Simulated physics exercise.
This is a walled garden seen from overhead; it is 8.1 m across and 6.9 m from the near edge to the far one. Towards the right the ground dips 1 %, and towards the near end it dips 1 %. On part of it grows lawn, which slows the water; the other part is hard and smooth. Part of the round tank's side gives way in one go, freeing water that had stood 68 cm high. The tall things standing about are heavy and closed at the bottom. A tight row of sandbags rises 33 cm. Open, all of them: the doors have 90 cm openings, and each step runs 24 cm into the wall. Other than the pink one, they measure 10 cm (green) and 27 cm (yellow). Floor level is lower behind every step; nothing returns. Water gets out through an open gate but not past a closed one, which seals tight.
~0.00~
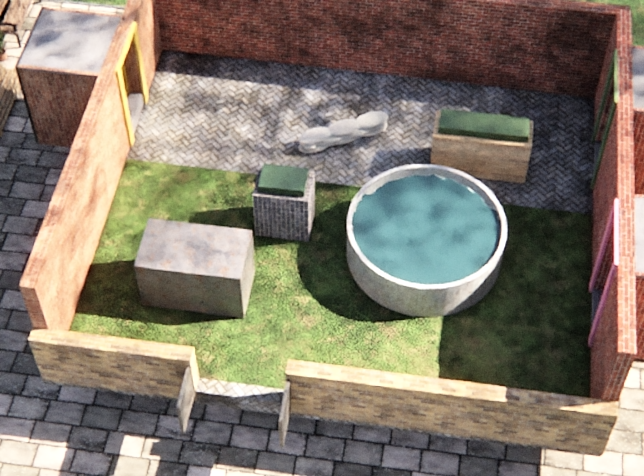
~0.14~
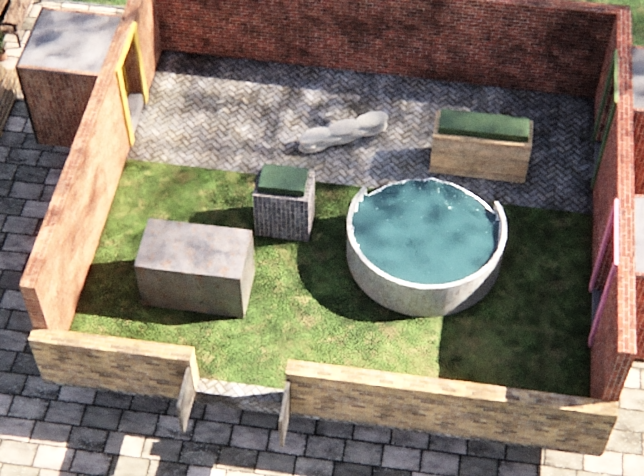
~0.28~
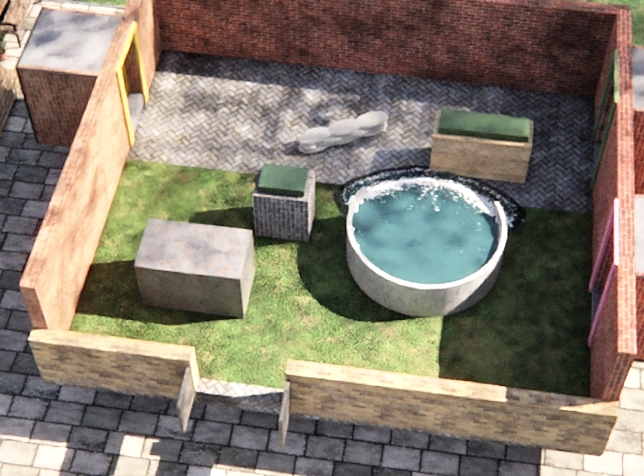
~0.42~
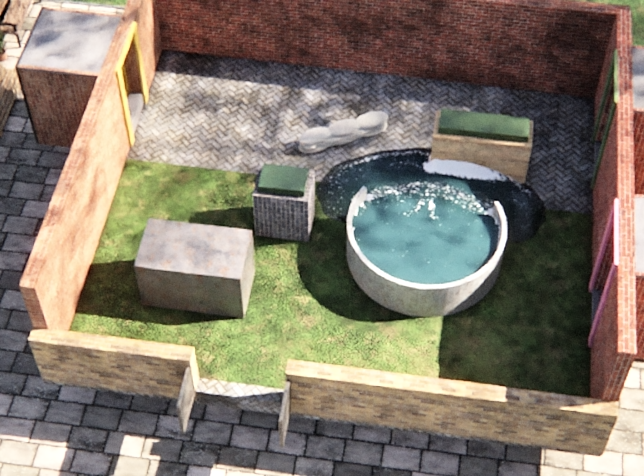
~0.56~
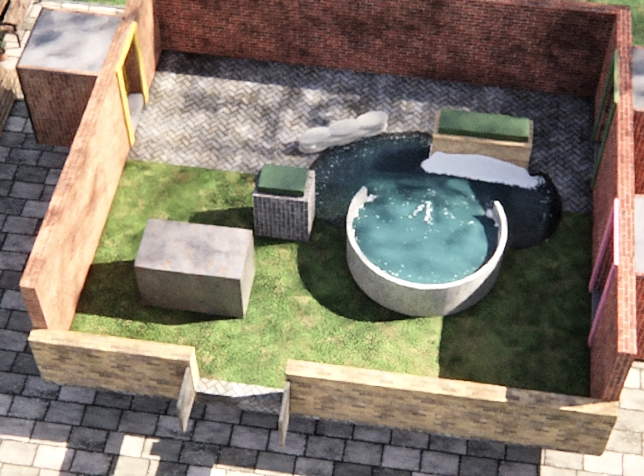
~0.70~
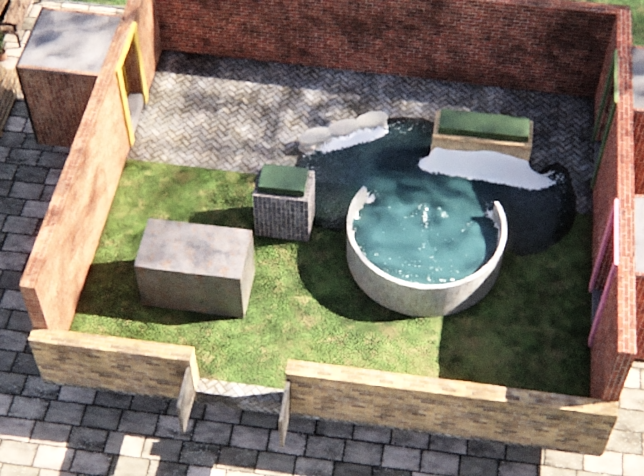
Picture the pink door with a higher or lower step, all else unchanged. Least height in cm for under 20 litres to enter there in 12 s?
Roughly 7 cm.
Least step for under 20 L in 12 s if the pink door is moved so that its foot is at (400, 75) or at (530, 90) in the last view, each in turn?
About 19 cm, then about 13.5 cm.
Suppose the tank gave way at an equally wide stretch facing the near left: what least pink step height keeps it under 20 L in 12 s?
Some 6.5 cm.
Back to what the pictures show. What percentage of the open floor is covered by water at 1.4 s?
I'd say near 20 percent.
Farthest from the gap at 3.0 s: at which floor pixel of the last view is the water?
(137, 128).
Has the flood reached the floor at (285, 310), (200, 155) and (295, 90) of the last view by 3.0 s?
Point by point, the first is spared, the second awash and the third awash.
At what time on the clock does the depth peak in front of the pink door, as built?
The level tops out near 7.0 seconds.
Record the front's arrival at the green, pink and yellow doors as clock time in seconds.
Arrival times - green 0.9 seconds, pink 2.0 seconds, yellow 3.0 seconds.
After 1.4 s water covers 20 % of the floor, deepest (46 cm) near (447, 180); it has not reached the pink door.
After 3.0 s water covers 50 % of the floor, deepest (27 cm) near (586, 106); 9 cm at the pink door, 0 litres in over its 11 cm step.
After 12.0 s water covers 95 % of the floor, deepest (12 cm) near (579, 429); 9 cm at the pink door, 0 litres in over its 11 cm step.
At the pink door as built, the water arrived by 2.0 s and peaked near 10 cm at 6.8 s.
With a step of 6 cm, 36 litres would have come in within the 12 s; with 8 cm, 8 litres. So under 20 litres takes about 7 cm.
